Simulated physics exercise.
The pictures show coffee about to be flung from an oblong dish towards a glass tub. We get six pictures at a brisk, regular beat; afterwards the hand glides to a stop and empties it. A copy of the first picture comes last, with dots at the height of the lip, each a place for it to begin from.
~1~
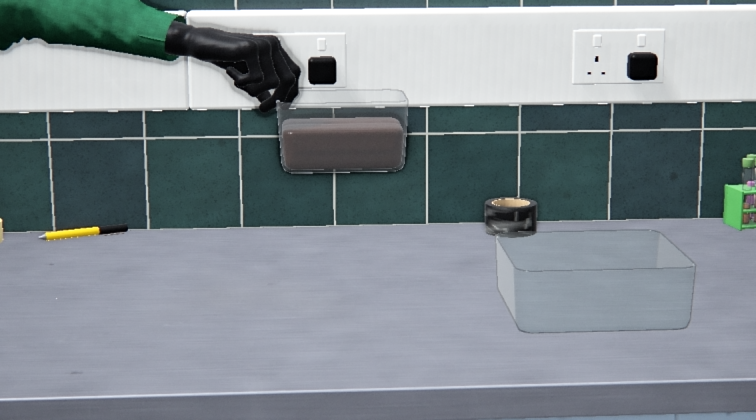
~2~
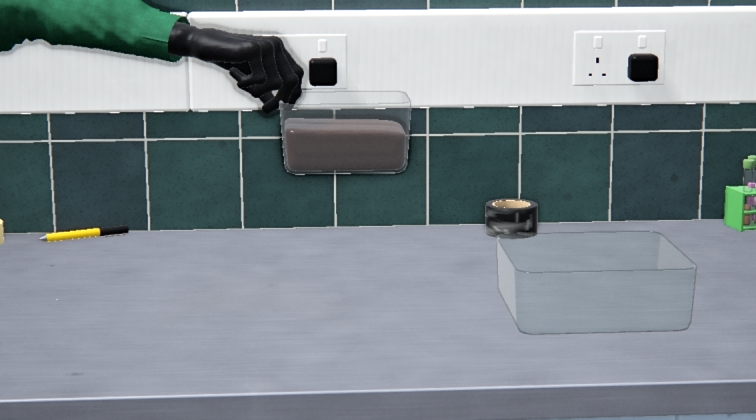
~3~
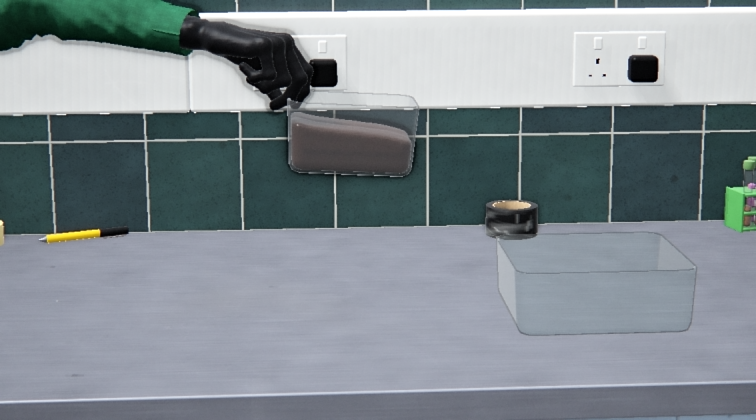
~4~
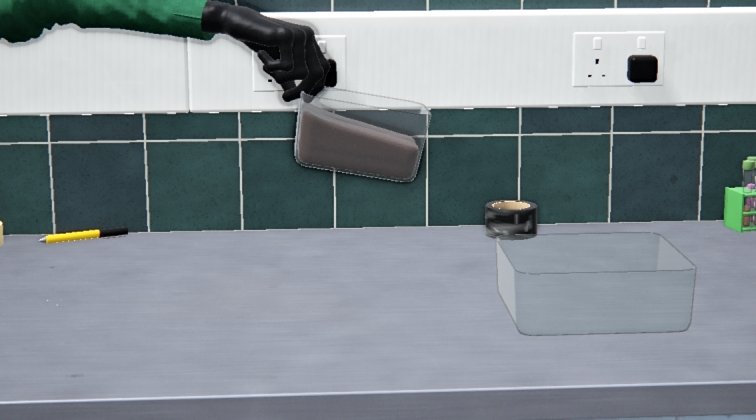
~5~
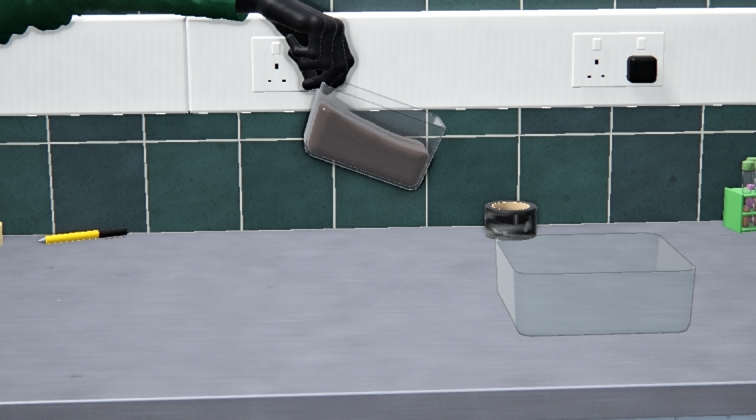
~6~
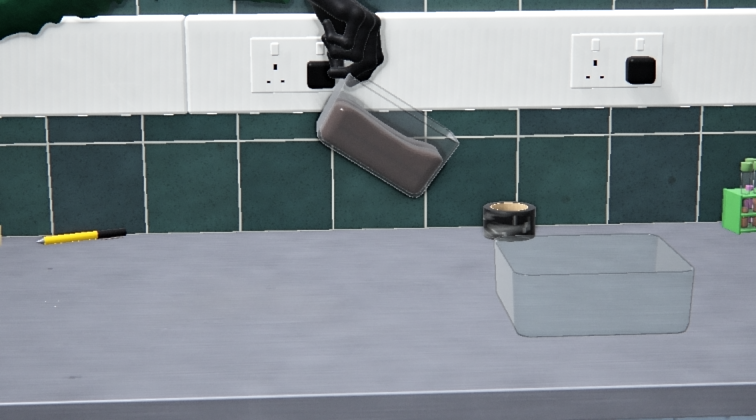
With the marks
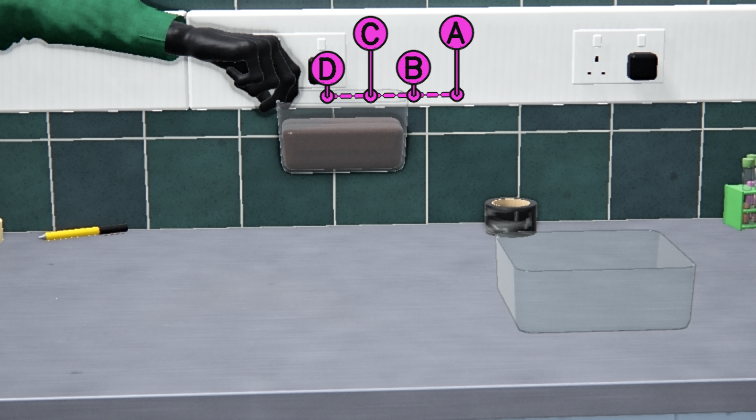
Above a grey counter, a black-gloved hand moves a clear dish of brown liquid right, tilting it.
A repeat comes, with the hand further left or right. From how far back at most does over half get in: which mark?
D will do.
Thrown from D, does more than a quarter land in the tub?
Yes, it does.
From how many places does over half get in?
All of them.
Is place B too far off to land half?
No.
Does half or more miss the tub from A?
No, not at all.
On the marked copy, A at (456, 94); B at (413, 95); C at (370, 95); D at (327, 96).
For place A, about 86 % lands in the tub, 6 % falls short and 8 % goes beside or beyond.
For place B, about 68 % lands in the tub, 7 % falls short and 25 % goes beside or beyond.
For place C, about 67 % lands in the tub, 9 % falls short and 23 % goes beside or beyond.
For place D, about 66 % lands in the tub, 19 % falls short and 15 % goes beside or beyond.
